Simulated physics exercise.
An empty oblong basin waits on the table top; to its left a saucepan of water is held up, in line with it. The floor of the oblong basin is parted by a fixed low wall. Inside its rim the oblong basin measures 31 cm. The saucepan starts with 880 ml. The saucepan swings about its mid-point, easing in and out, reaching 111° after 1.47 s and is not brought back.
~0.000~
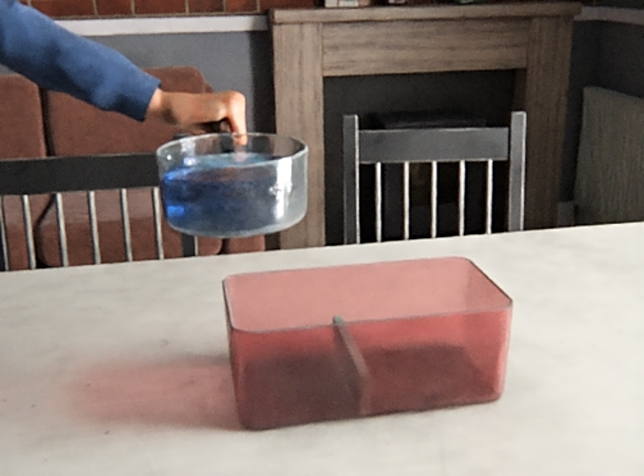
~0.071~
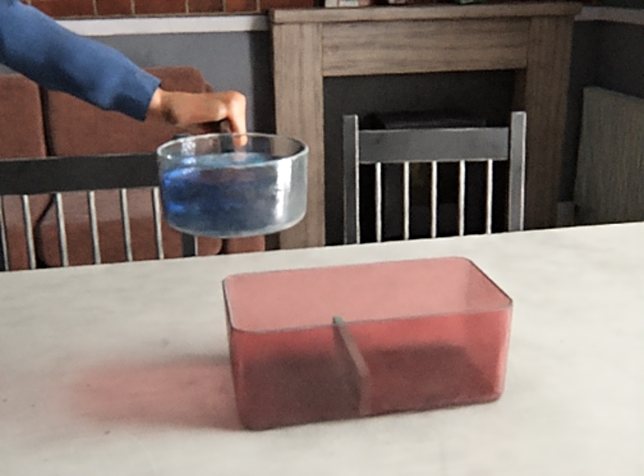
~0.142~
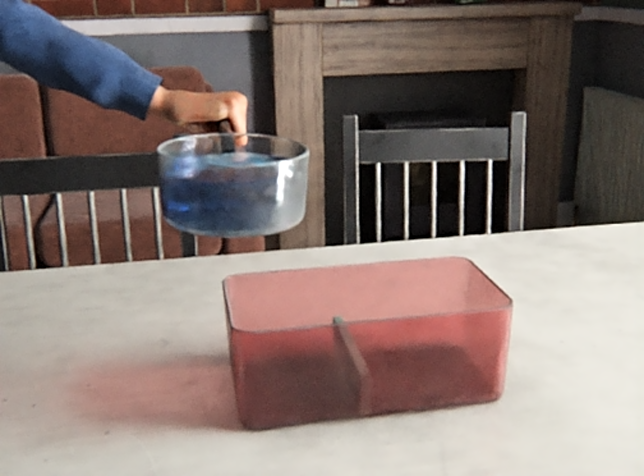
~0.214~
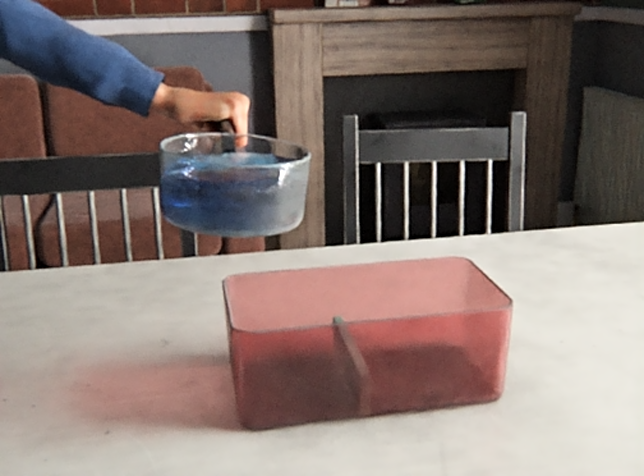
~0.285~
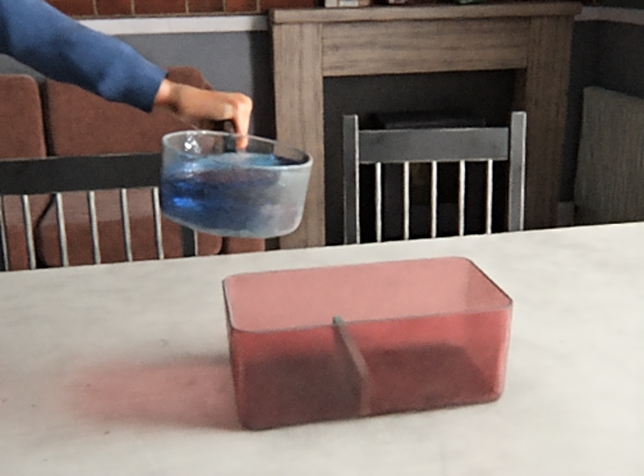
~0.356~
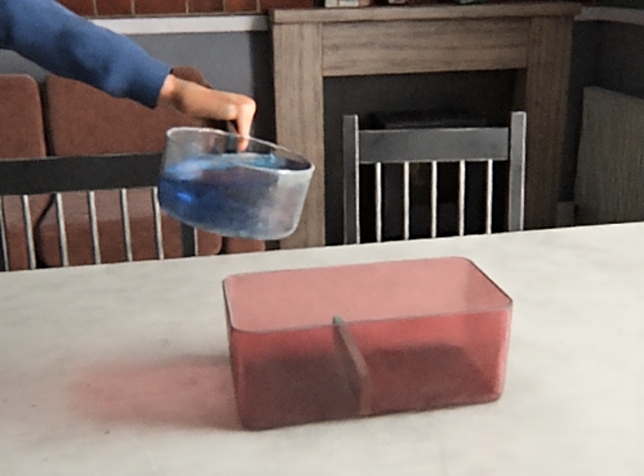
Above a table, a hand gradually tilts a saucepan of blue water toward the right.
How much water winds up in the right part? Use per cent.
The far part has some 64 per cent.
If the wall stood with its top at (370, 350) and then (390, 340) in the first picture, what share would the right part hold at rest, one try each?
First 45, then 15 per cent.
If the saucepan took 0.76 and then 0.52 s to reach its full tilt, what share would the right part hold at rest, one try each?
In turn about 50 and 35 per cent.
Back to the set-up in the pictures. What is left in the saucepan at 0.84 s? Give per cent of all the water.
Some 48 per cent.
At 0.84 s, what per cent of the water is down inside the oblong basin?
Near 20 in a hundred.
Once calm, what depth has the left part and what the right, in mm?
Left about 16 mm, right about 24 mm.
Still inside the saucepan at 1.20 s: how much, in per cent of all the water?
Near 7 in a hundred.
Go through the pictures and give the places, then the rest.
In the first frame, it leans 0°; its right rim is at (305, 146); the water meets the walls at (161, 172) and (302, 163); the oblong basin's rim runs from (227, 304) to (490, 281); the wall's top is at (350, 344).
In the second frame, it leans 1°; its right rim is at (305, 147); the water meets the walls at (161, 172) and (302, 164).
In the third frame, it leans 3°; its right rim is at (306, 149); the water meets the walls at (162, 171) and (302, 164).
In the fourth frame, it leans 6°; its right rim is at (308, 153); the water meets the walls at (163, 171) and (303, 165).
In the fifth frame, it leans 10°; its right rim is at (310, 159); the water meets the walls at (162, 172) and (305, 165).
In the sixth frame, it leans 15°; its right rim is at (311, 166); the water meets the walls at (163, 172) and (308, 165).
After 0.84 s the tilt is 68° and 48 per cent is still to pour, 2 is left of the wall and 18 right of it.
After 1.20 s the tilt is 102° and 7 per cent is still to pour, 23 is left of the wall and 63 right of it.
After 1.57 s the tilt is 111° and 0 per cent is still to pour, 36 is left of the wall and 64 right of it.
After 1.97 s the tilt is 111° and 0 per cent is still to pour, 36 is left of the wall and 64 right of it.
In the end 36 per cent lies left of the wall, 64 right of it and 1 outside.
